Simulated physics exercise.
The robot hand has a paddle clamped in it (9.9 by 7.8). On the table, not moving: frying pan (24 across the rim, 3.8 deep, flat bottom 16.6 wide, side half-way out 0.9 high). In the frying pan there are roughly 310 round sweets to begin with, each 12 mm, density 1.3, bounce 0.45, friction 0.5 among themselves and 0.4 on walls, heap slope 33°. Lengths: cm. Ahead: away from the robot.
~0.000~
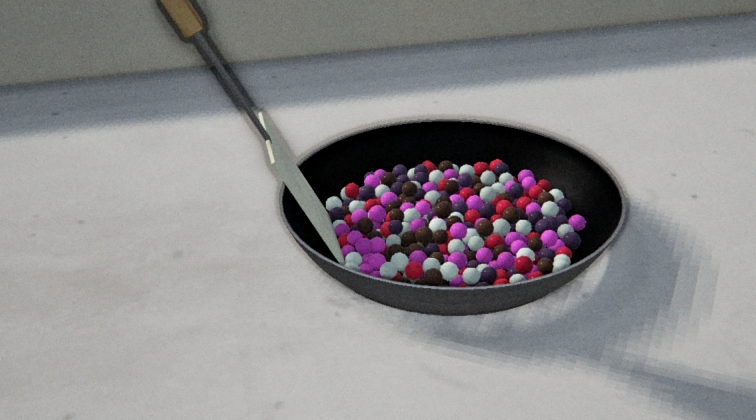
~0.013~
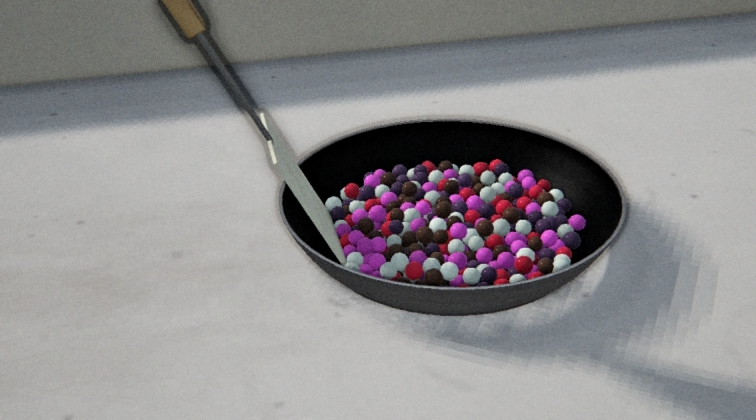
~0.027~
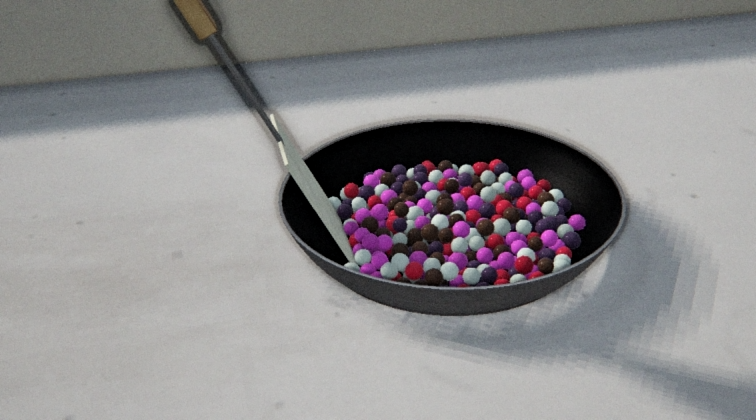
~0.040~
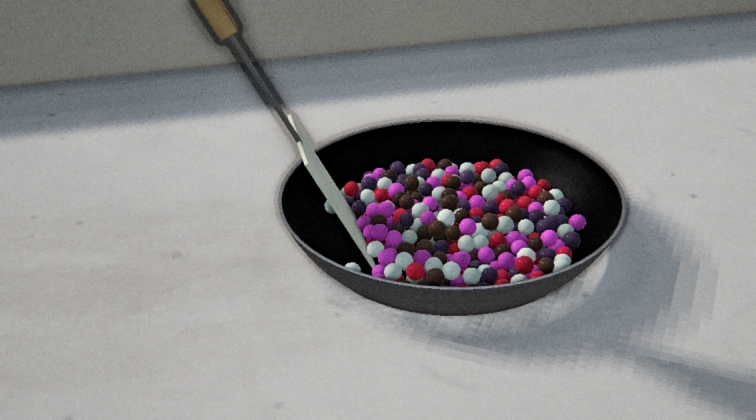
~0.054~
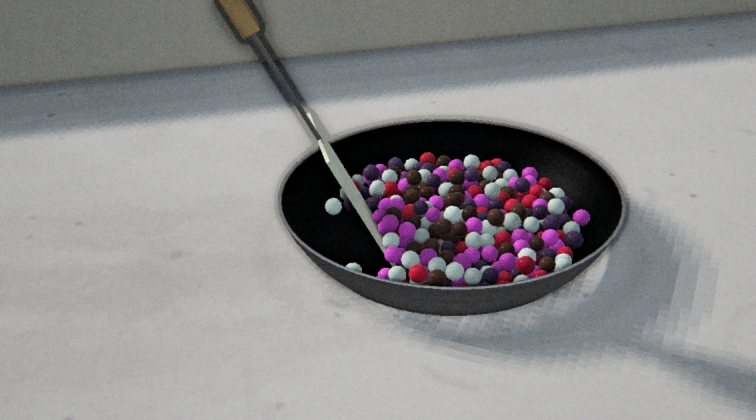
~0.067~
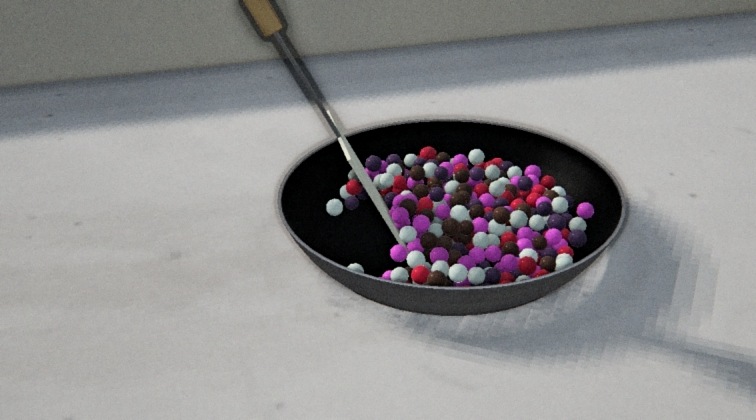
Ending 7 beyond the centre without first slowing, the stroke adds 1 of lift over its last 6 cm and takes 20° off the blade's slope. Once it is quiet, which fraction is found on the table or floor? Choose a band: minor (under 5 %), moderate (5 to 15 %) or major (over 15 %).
Moderate.
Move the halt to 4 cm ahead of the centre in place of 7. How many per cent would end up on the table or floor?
Result: Approx. 0 %.
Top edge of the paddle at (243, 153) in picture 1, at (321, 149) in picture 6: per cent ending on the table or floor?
Around 10 per cent finishes on the table or floor.
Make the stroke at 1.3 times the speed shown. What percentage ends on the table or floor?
I'd put it at about 20 per cent.
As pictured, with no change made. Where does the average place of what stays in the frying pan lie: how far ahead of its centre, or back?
Offset forward: Around 4.5 cm.
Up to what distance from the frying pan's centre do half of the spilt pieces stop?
About 20 centimetres.
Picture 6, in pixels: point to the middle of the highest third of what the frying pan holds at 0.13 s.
I'd put it close to (516, 198).
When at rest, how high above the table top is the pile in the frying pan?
It reaches around 5.0 cm.
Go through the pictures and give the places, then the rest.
In the first picture, the paddle top edge at (266, 136), sloping 64°; upper third of the load around (443, 211), from x 335 to 575, top at y 165; 309 in the frying pan.
In the second picture, the paddle top edge at (268, 137), sloping 64°; upper third of the load around (443, 211), from x 335 to 575, top at y 165.
In the third picture, the paddle top edge at (278, 138), sloping 64°; upper third of the load around (438, 210), from x 335 to 575, top at y 165.
In the fourth picture, the paddle top edge at (297, 138), sloping 64°; upper third of the load around (436, 208), from x 335 to 575, top at y 165.
In the fifth picture, the paddle top edge at (318, 136), sloping 64°; upper third of the load around (440, 206), from x 335 to 580, top at y 160.
In the sixth picture, the paddle top edge at (338, 134), sloping 64°; upper third of the load around (441, 205), from x 335 to 585, top at y 155; 309 in the frying pan.
After 0.10 s, sloping 64°, highest piece 6 above the table; 309 in the frying pan.
After 0.13 s, sloping 57°, highest piece 7 above the table; 309 in the frying pan.
After 0.35 s, sloping 44°, highest piece 5 above the table; 281 in the frying pan, 28 on the table or floor.
After 1.40 s, sloping 44°, highest piece 5 above the table; 281 in the frying pan, 28 on the table or floor.
In the end, 281 in the frying pan, 28 on the table or floor. That is 9 % on the table or floor.
